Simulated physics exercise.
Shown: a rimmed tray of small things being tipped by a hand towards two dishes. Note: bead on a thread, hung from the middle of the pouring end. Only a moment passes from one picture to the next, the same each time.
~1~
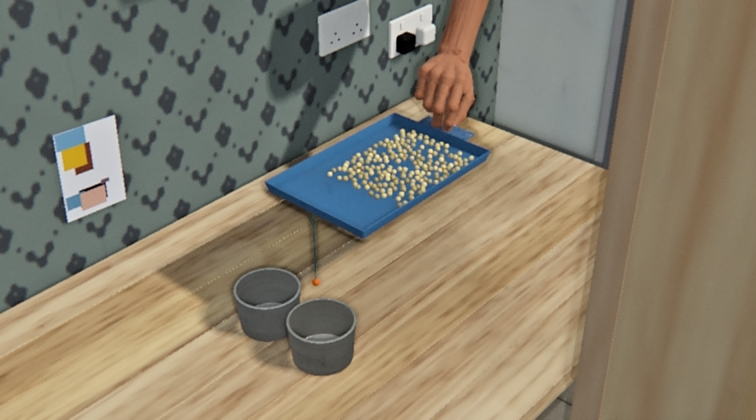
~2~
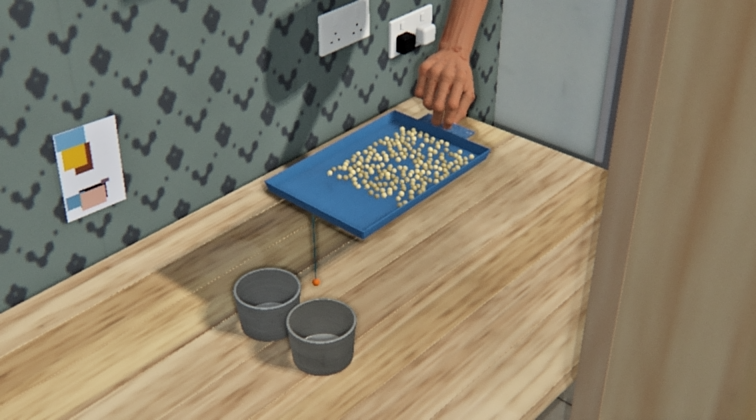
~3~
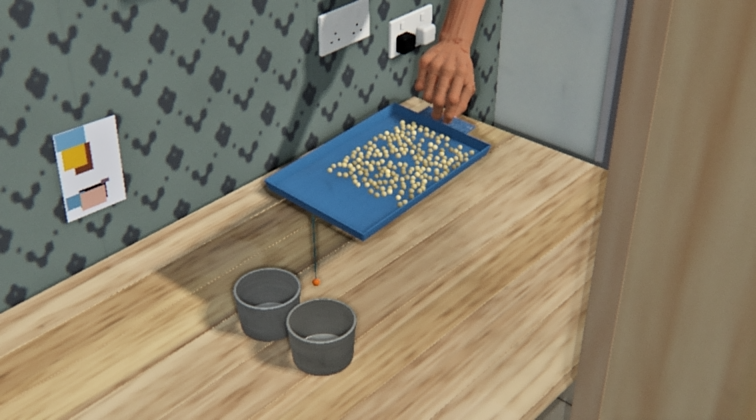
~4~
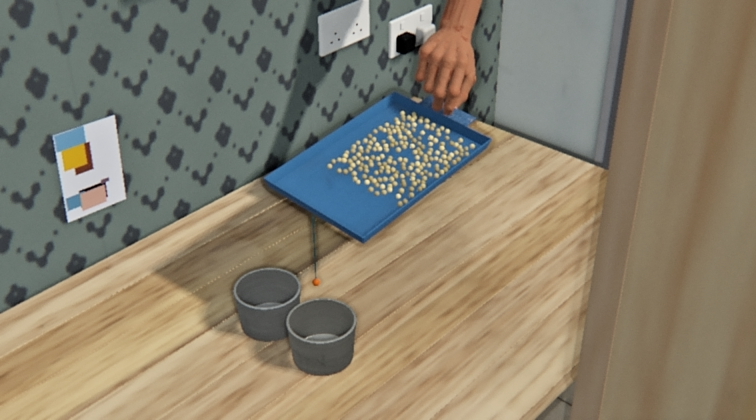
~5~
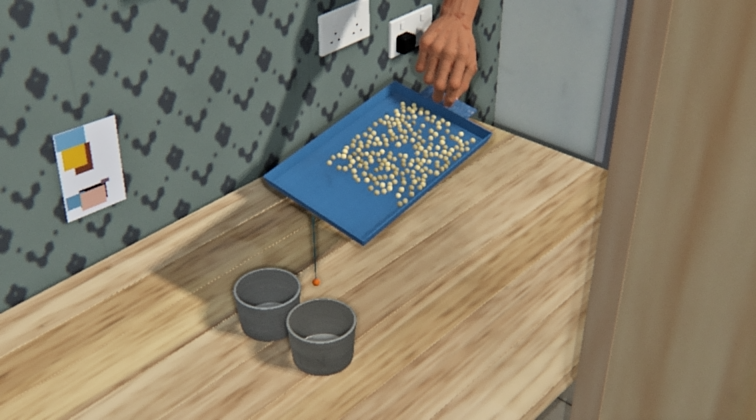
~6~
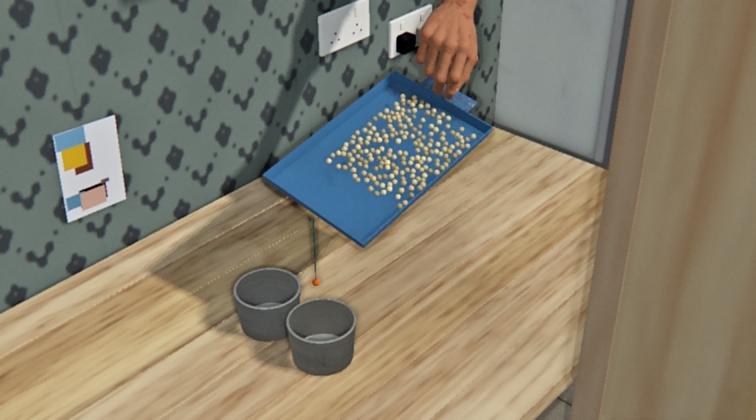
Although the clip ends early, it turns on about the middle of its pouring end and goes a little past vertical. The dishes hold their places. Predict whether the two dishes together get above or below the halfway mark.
Below.
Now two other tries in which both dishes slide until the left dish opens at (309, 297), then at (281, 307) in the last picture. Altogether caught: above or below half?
First try: Higher than half; second try: Lower than half.
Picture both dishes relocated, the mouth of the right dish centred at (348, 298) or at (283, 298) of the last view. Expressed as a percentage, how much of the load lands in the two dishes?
Trial 1 near 40 percent, trial 2 near 0 percent.
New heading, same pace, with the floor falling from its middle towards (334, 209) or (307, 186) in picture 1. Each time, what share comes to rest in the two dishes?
Lab note: Try one about 80 %, try two 40 %.
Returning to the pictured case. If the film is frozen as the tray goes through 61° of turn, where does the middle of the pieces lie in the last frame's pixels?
Centre estimate: (367, 244).
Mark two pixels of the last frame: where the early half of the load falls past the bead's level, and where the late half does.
Roughly at (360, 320) first, and then at (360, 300).
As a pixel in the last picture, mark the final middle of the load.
Centre at rest, last view: Approx. (371, 368).
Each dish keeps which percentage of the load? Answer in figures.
At the end, 0 percent of the load sits in the left dish and 20 percent in the right dish.
Shortly afterwards, tray tipped steeply; near two thirds on the tray; only a few in the right dish; a little outside both; near a quarter in the air.
Next, tray tipped past a quarter turn; a little on the tray; a little in the right dish; near two thirds outside both; a little in the air.
Some moments later, tray tipped past a quarter turn; near a quarter in the right dish; the bulk outside both.
In the end, tray tipped past a quarter turn; a little in the right dish; none at all in the left dish; the bulk outside both.
